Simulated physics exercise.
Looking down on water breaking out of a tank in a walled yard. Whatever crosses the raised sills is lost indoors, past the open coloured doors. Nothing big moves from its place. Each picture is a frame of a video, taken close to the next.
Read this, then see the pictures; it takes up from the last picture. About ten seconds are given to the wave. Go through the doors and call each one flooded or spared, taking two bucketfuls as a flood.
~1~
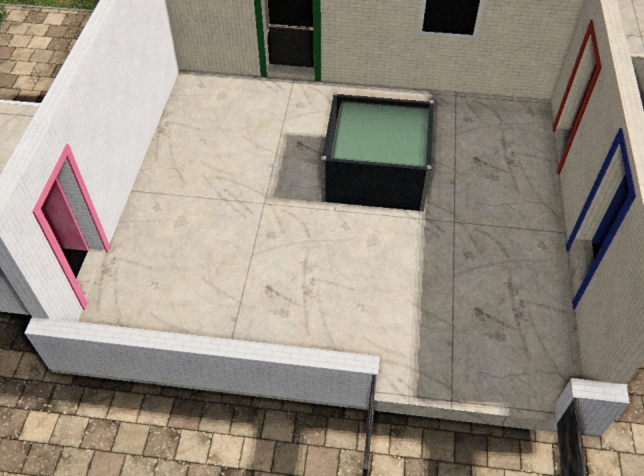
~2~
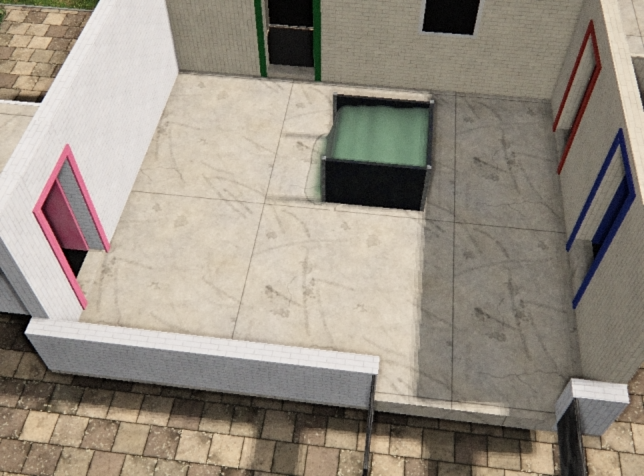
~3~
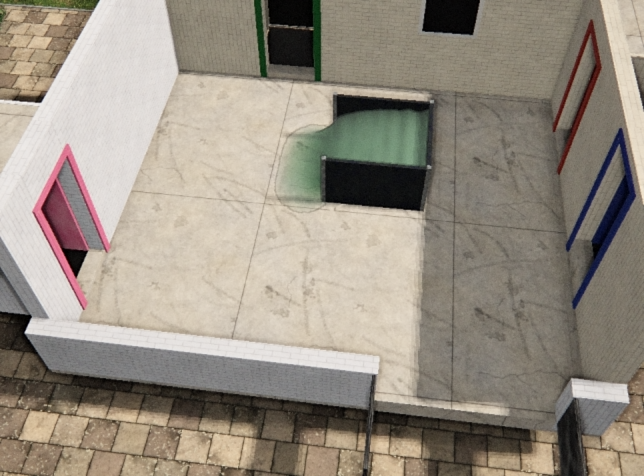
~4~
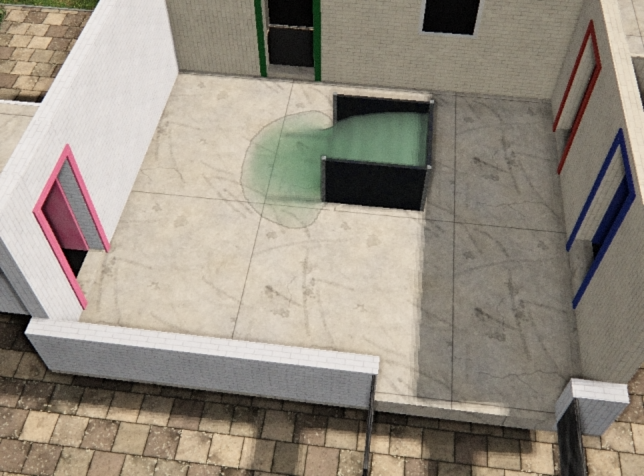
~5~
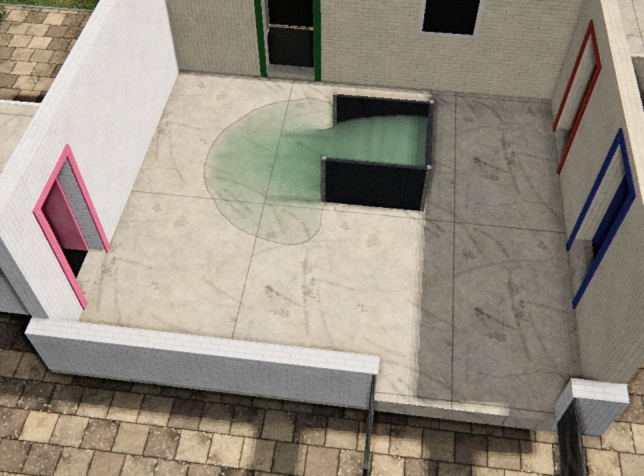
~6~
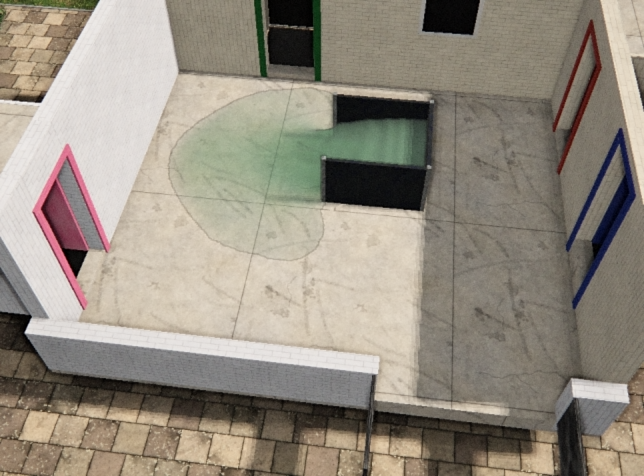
Pink door: Flooded, blue door: Spared, green door: Spared, red door: Spared.
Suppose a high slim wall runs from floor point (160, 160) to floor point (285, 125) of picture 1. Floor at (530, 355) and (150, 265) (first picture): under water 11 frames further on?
Result, in order: Bone-dry / swamped.
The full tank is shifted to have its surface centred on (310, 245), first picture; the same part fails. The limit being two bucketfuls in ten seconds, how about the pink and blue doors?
I'd say the pink door overshoots while the blue door stops short.
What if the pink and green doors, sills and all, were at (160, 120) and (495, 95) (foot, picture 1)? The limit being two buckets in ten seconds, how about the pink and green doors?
Well, the pink door beats the threshold, but the green door misses the threshold.
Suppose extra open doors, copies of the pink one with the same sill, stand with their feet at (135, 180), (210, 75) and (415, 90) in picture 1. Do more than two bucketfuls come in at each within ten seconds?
Each in turn, the new doors: Breaks the limit, breaks the limit, remains within bounds.
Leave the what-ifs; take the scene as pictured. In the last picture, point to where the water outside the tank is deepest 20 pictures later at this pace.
Deepest point: About (69, 347).
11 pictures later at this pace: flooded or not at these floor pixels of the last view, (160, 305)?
It'll be soaked.
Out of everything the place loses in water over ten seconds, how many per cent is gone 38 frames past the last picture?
About 40 per cent.
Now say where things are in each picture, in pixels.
The water tank at (379, 134) is whole and still, in the first picture.
Water pours out at (331, 156) and has run to (321, 203), in the second picture.
Water pours out at (331, 157) and has run to (290, 203), in the third picture.
Water pours out at (331, 158) and has run to (250, 196), in the fourth picture.
The front is at (209, 173), out from the gap at (331, 159), in the fifth picture.
The front is at (174, 156), out from the gap at (331, 160), in the sixth picture.
A moment on, water covers 35 % of the floor; the pink door not reached, the blue door not reached, the green door wet at the sill, nothing in, the red door not reached.
Next, water covers 35 % of the floor; the pink door under two buckets in, the blue door not reached, the green door wet at the sill, nothing in, the red door not reached.
Then, water covers 40 % of the floor; the pink door under two buckets in, the blue door not reached, the green door under two buckets in, the red door not reached.
Later, water covers 85 % of the floor; the pink door over two buckets in, the blue door not reached, the green door under two buckets in, the red door wet at the sill, nothing in.
In the end, water covers 100 % of the floor; the pink door over two buckets in, the blue door wet at the sill, nothing in, the green door under two buckets in, the red door under two buckets in.
